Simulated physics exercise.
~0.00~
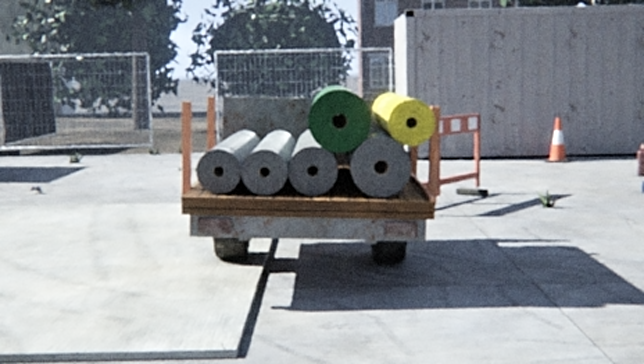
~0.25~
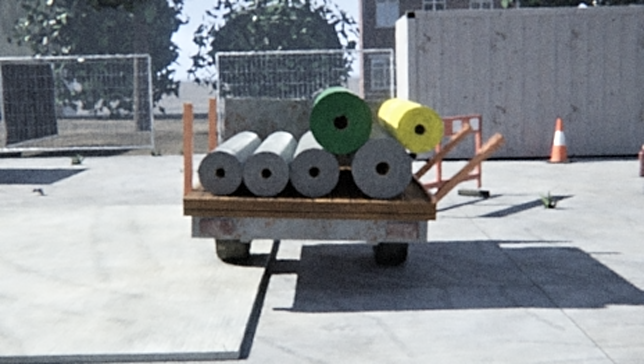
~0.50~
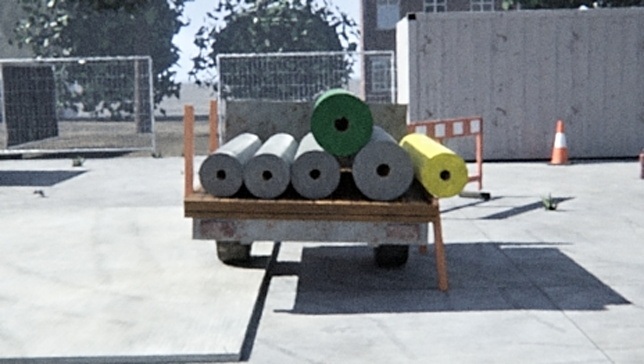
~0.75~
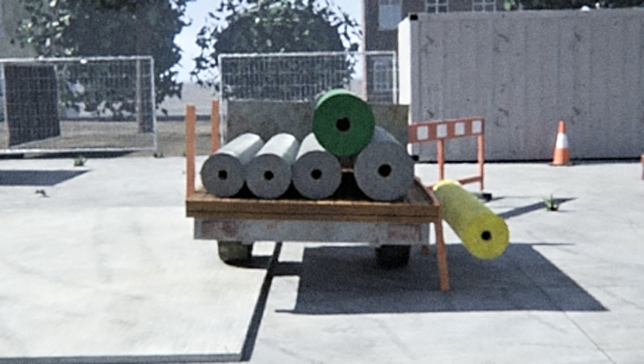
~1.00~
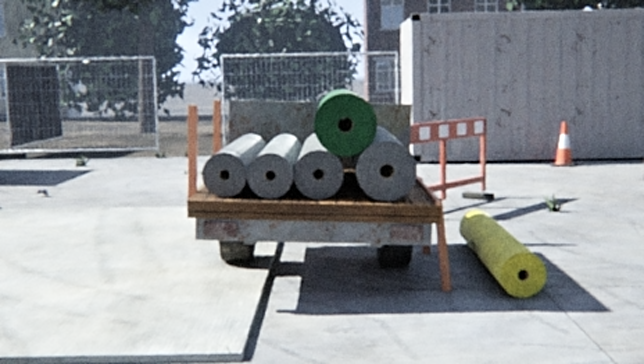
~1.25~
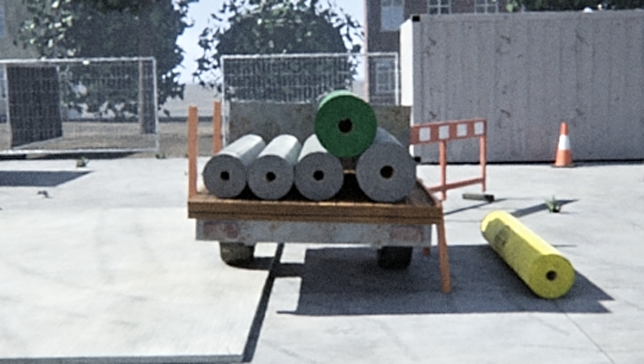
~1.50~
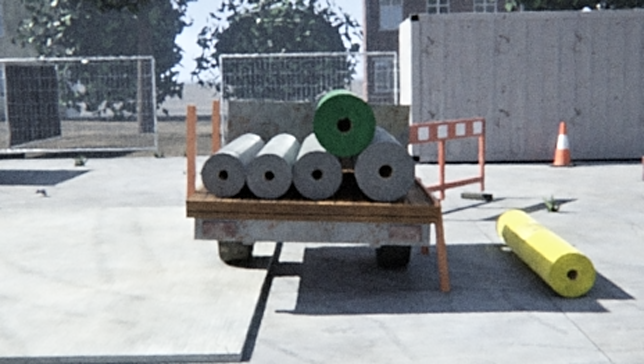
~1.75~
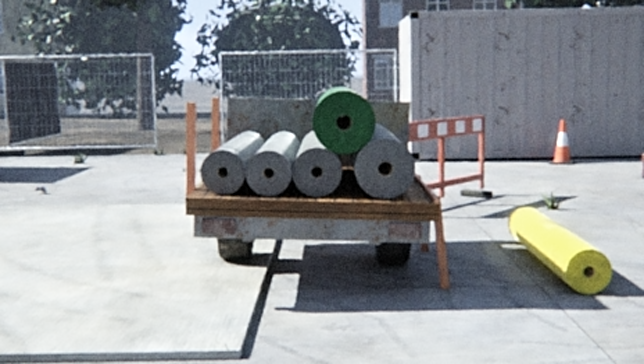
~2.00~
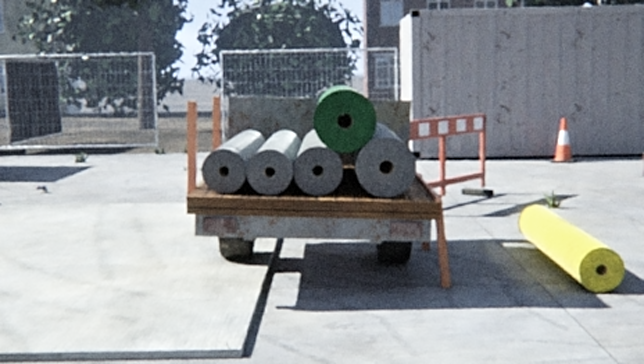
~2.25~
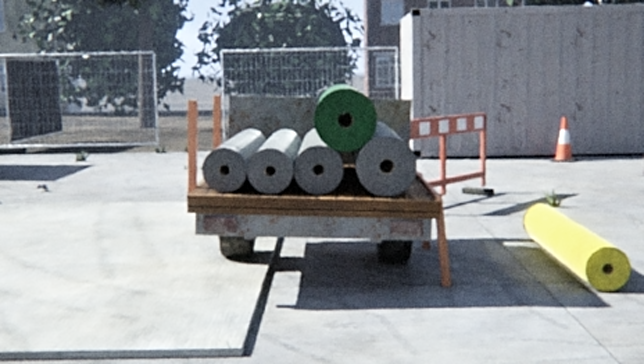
Orange posts on the right edge of a parked trailer swing outward and down, and a yellow roll slides down beside the grey ones, drops off the right side and rolls a short way across the concrete, while the green roll stays perched on top of the grey rolls.
